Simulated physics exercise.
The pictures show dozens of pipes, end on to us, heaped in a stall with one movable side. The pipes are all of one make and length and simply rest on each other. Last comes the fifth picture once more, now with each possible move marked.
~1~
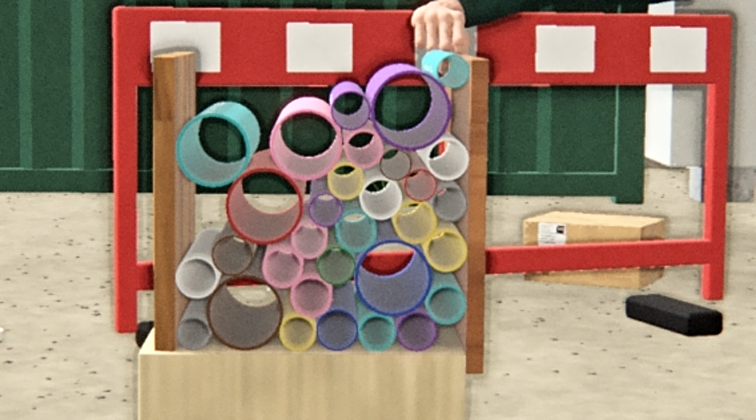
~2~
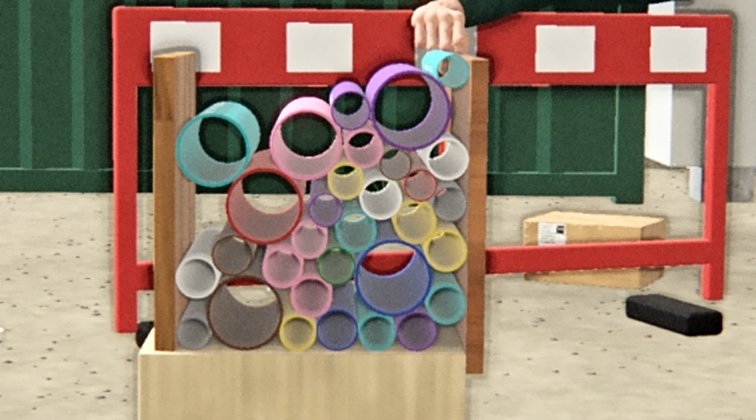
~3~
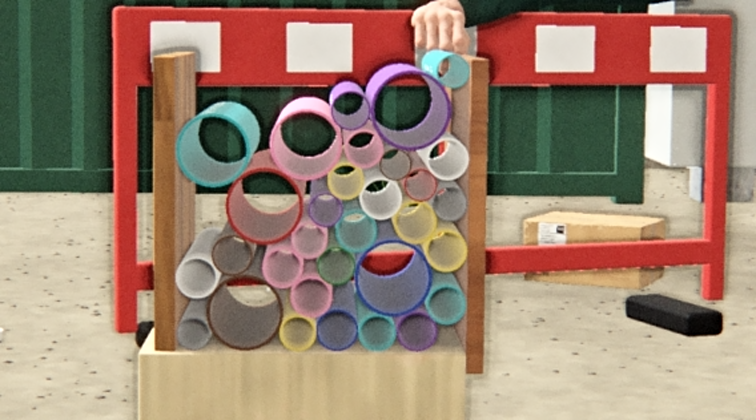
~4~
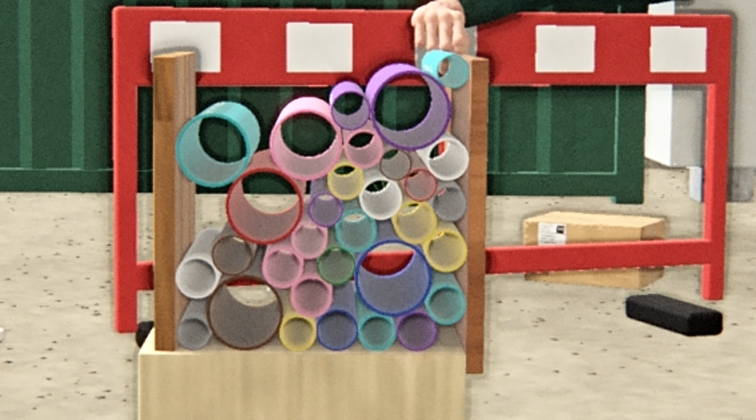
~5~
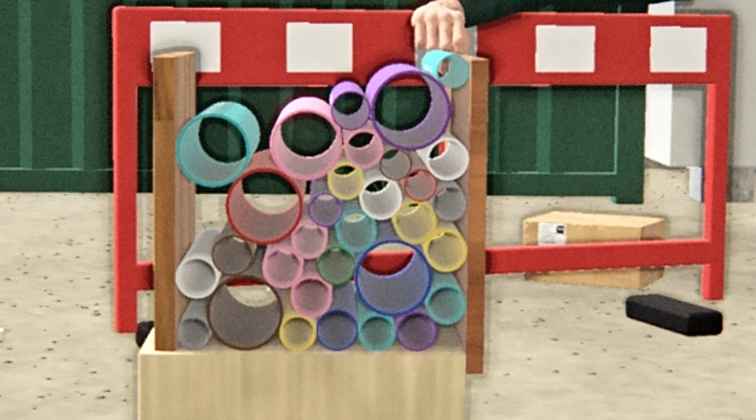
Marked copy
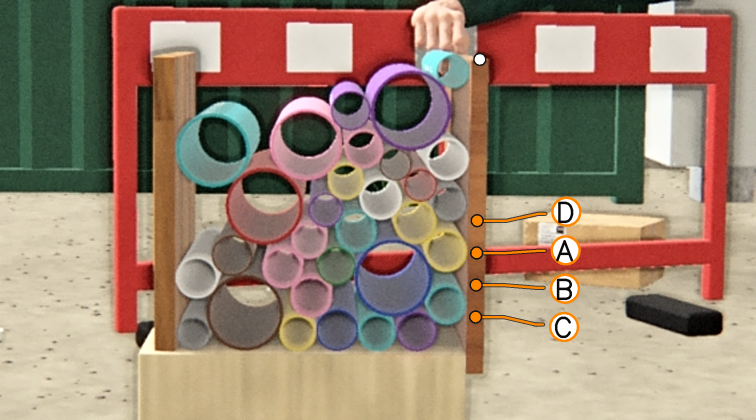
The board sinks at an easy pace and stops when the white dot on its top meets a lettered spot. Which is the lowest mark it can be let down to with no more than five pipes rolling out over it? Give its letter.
Lower it to D and no more.
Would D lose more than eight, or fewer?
It loses fewer than eight.
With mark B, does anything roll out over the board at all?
Yes, at B.
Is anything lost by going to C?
At C: Yes.
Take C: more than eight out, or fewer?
More than eight.
On the marked copy, A at (477, 253); B at (476, 285); C at (476, 317); D at (478, 221); the white dot at (480, 60).
Taking D. A third of the way, top of the board (469, 130).
Two thirds of the way, top of the board (468, 211).
When it is over, top of the board (468, 220), two out over the board.
As for the rest, A more than five out over the board; B more than five out over the board; C more than five out over the board.
